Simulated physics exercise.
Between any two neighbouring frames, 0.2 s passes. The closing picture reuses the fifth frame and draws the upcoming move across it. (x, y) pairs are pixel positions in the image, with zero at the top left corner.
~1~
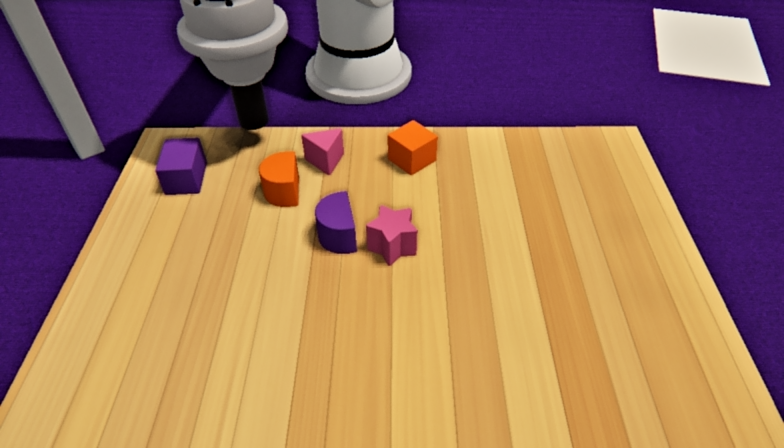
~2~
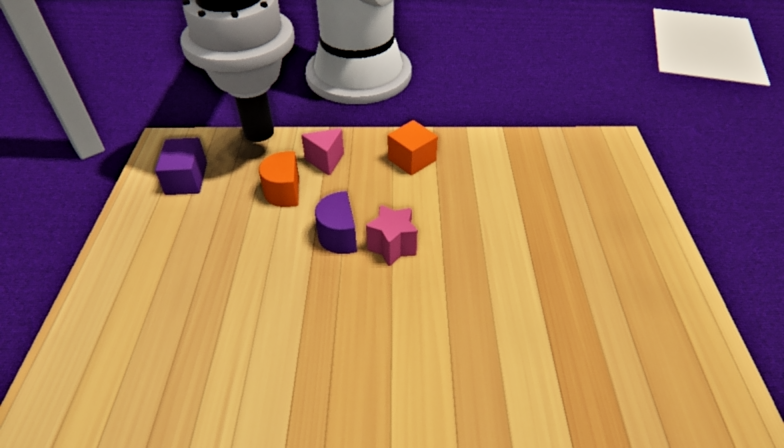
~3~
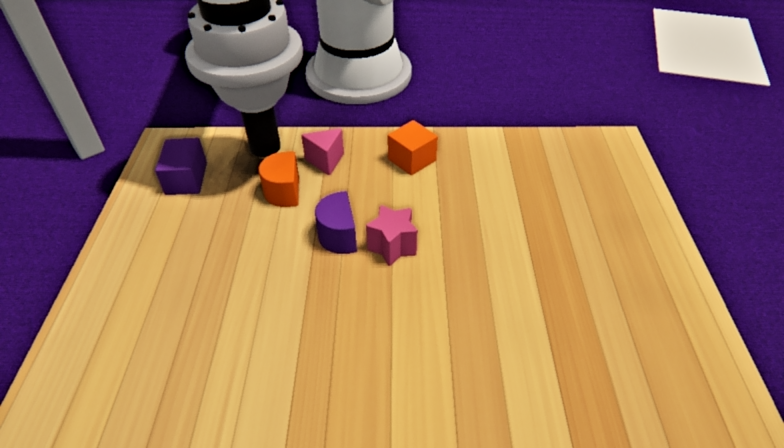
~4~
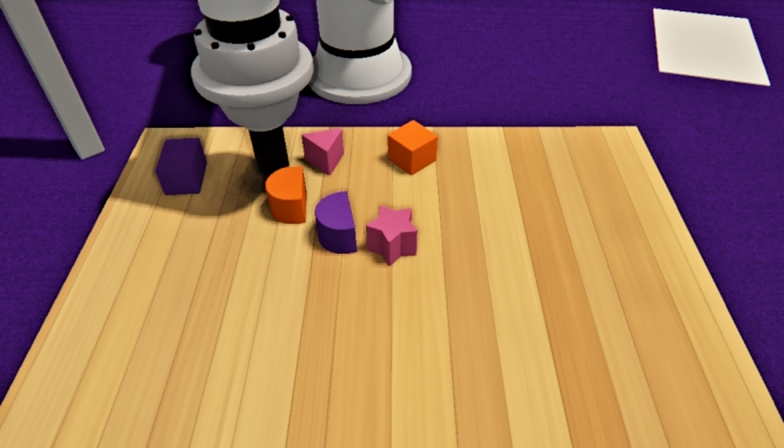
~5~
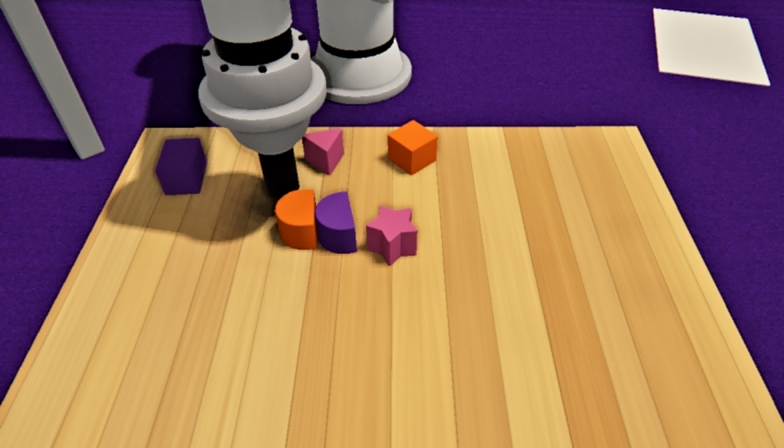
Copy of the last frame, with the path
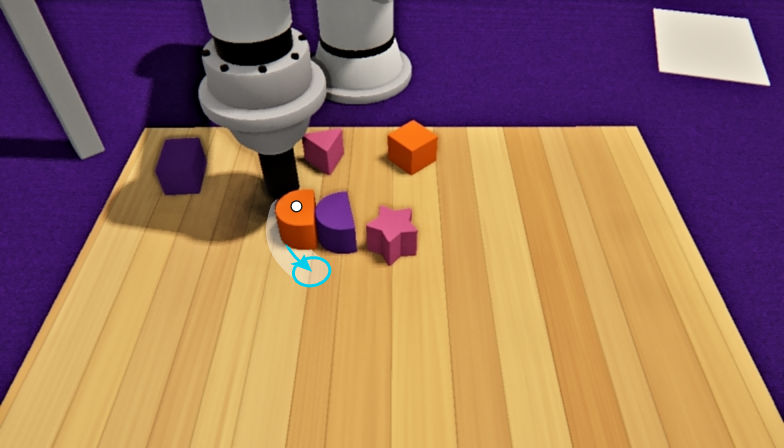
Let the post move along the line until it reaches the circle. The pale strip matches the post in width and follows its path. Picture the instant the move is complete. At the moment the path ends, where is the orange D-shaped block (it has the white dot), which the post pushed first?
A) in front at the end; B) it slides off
The answer is A.
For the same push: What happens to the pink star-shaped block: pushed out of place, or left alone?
Same place.
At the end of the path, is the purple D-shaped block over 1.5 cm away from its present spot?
The answer is no.
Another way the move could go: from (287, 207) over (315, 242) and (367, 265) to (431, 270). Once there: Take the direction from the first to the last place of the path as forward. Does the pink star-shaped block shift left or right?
It is pushed towards the left-hand side.
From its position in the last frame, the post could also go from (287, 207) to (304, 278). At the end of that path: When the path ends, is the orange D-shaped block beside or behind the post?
That would be a no.
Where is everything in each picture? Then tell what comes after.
In the first frame, post's lower end at (254, 122); orange D-shaped block at (279, 166); purple D-shaped block at (335, 210); pink star-shaped block at (393, 221).
In the second frame, post at (259, 133); blocks still.
In the third frame, post at (266, 148); blocks still.
In the fourth frame, post at (273, 166); orange D-shaped block at (286, 182).
In the fifth frame, post at (283, 188); orange D-shaped block at (296, 206); purple D-shaped block at (335, 210); pink star-shaped block at (393, 221).
Drawn move, from (287, 207) by way of (283, 230) and (291, 252) to (312, 271); the dot is on the orange D-shaped block.
What follows on the original path. Halfway along, post at (282, 223); orange D-shaped block at (307, 238), turned 25° anticlockwise.
At the end, post at (308, 253); orange D-shaped block at (339, 270), turned 30° anticlockwise; purple D-shaped block still; pink star-shaped block still.
